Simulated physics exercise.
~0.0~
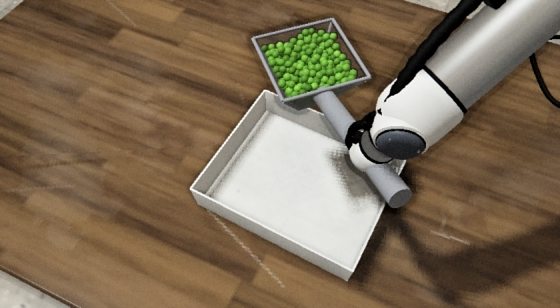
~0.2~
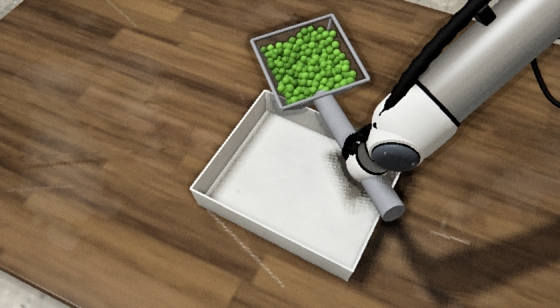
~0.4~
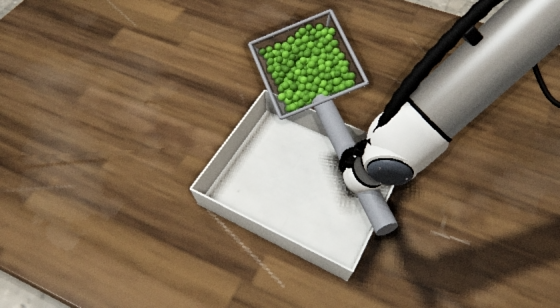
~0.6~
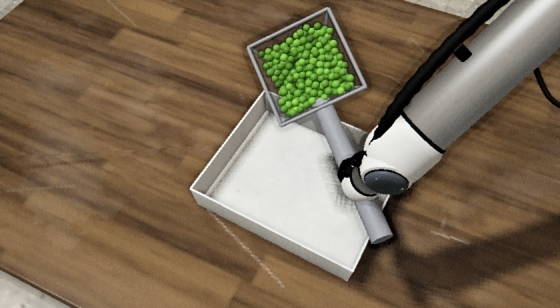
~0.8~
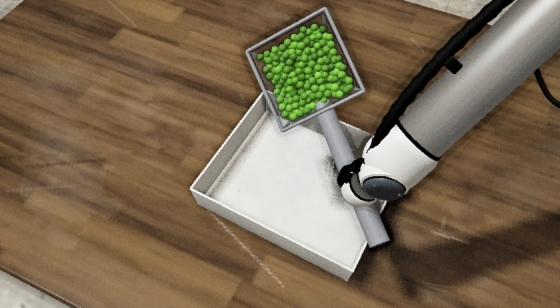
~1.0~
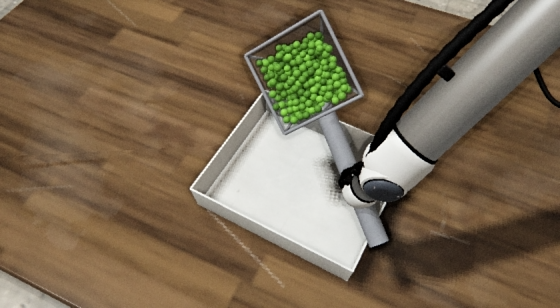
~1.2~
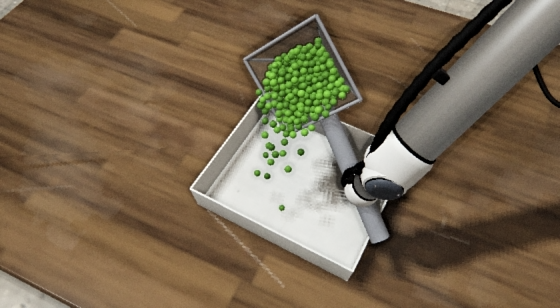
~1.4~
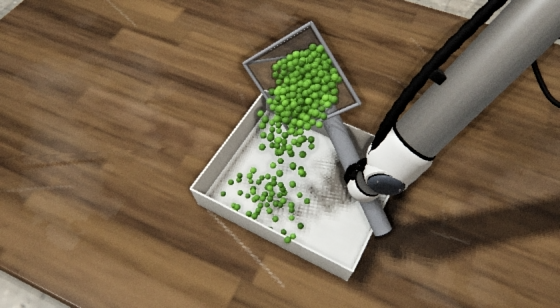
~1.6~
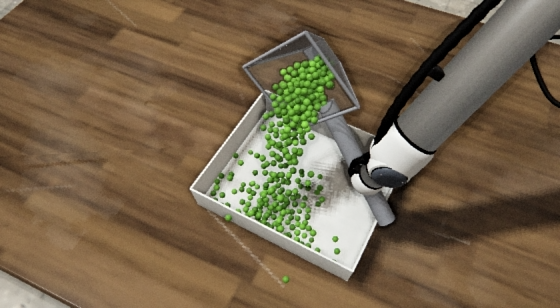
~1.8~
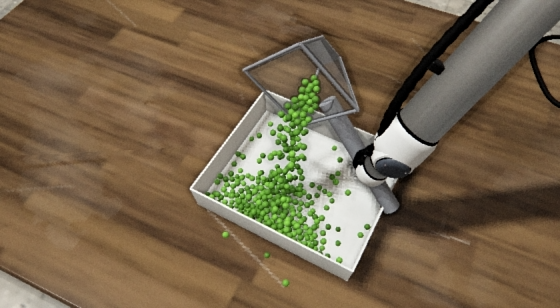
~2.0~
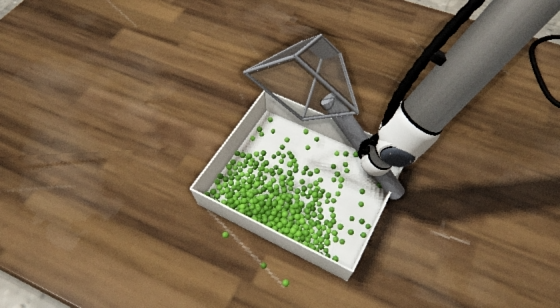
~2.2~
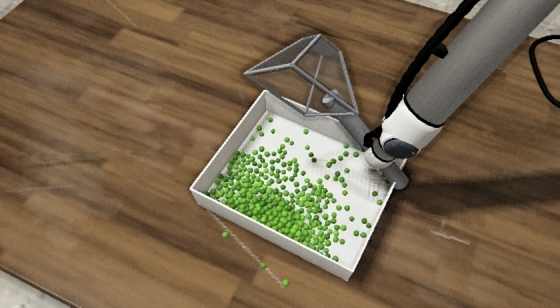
In this clip, a robotic arm holds a square grey scoop of green peas at the edge of a white tray on a wooden surface and steadily tips it, pouring them out until the scoop is empty, with most in the tray and a few outside.
